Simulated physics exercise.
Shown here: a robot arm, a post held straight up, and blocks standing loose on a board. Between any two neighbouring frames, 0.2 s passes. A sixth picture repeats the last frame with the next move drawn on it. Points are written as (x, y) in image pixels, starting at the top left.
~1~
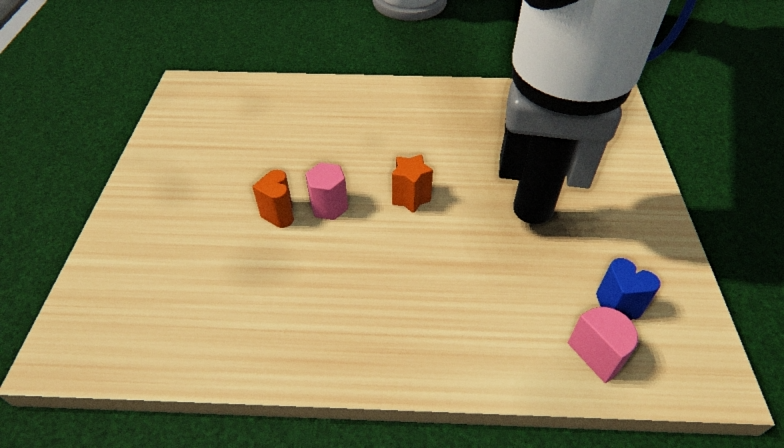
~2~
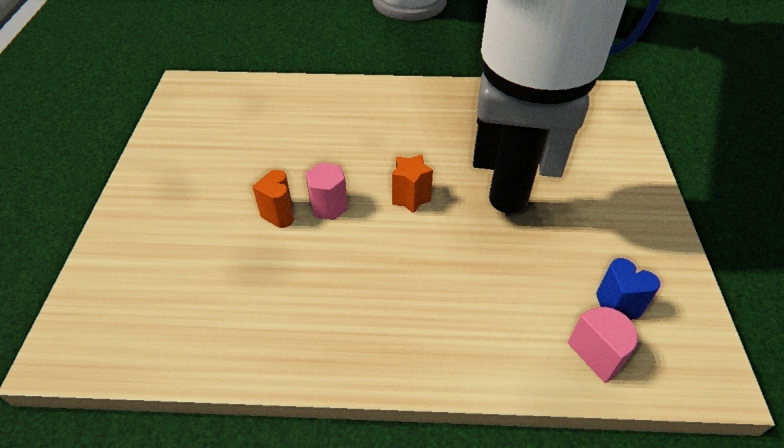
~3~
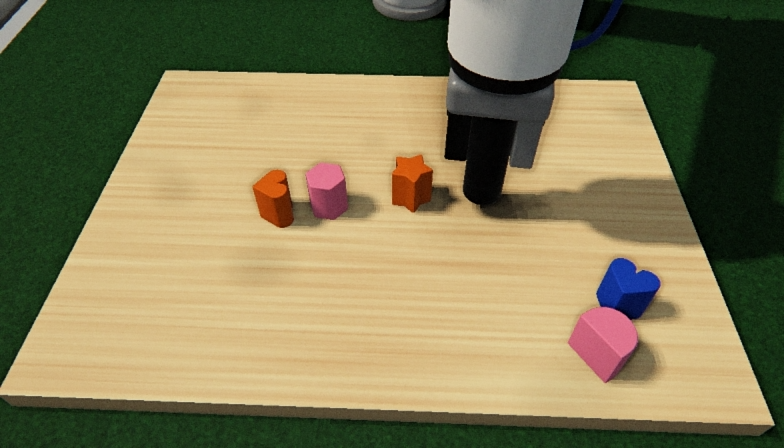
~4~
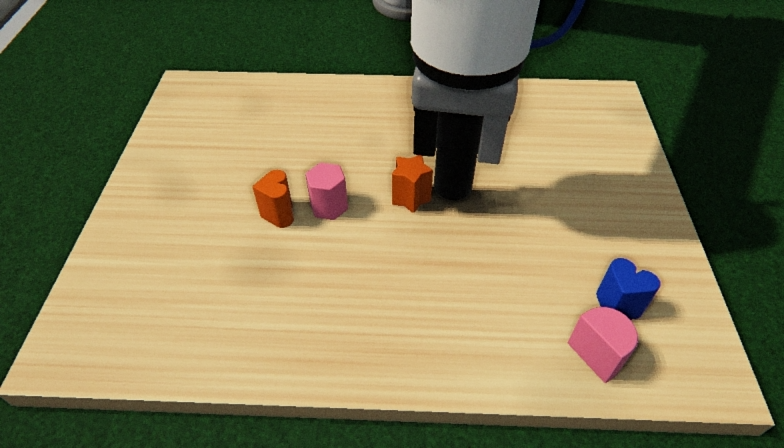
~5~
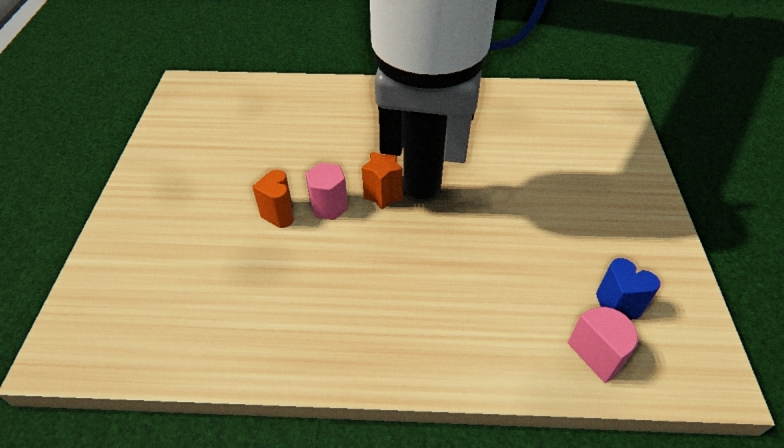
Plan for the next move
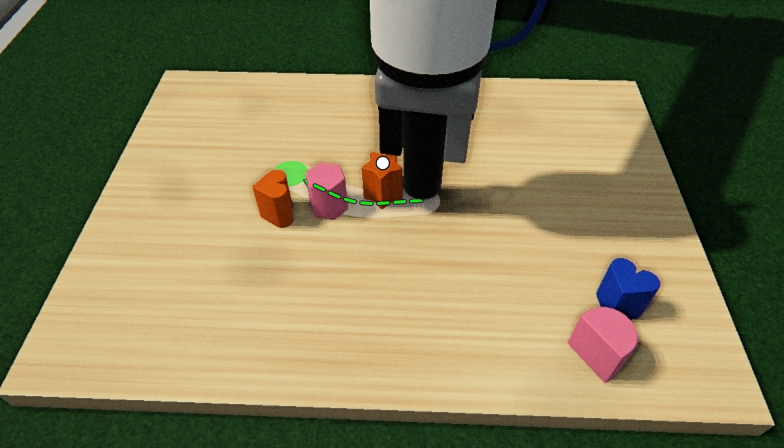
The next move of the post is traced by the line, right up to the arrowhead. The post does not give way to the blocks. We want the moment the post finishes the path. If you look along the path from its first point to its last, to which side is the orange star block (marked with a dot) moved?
With start-to-end as forward, it shifts right.
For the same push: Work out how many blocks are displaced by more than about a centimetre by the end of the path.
The push moves three or more blocks more than 1 cm.
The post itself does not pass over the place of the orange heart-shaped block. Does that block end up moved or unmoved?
The block in question is displaced by the end.
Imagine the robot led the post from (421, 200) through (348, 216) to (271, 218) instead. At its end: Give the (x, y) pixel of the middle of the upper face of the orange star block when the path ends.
Its top middle will sit at (345, 159).
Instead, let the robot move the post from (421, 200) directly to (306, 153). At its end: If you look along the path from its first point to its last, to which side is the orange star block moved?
Left-hand side.
Path on the board, from (421, 200) by way of (372, 203) and (328, 192) to (290, 173); the dot is on the orange star block.
What follows on the original path. One third of the way, post at (371, 190); pink hexagon at (316, 174), turned 30° anticlockwise; orange star block at (346, 155), turned 60° clockwise.
Two thirds of the way, post at (324, 178); orange heart-shaped block at (260, 186), turned 30° anticlockwise; pink hexagon at (285, 170), turned 70° anticlockwise; orange star block at (313, 138), turned 85° clockwise.
At the end, post at (287, 160); orange heart-shaped block at (251, 188), turned 60° anticlockwise; pink hexagon at (255, 163), turned 130° anticlockwise; orange star block at (300, 122), turned 125° clockwise.
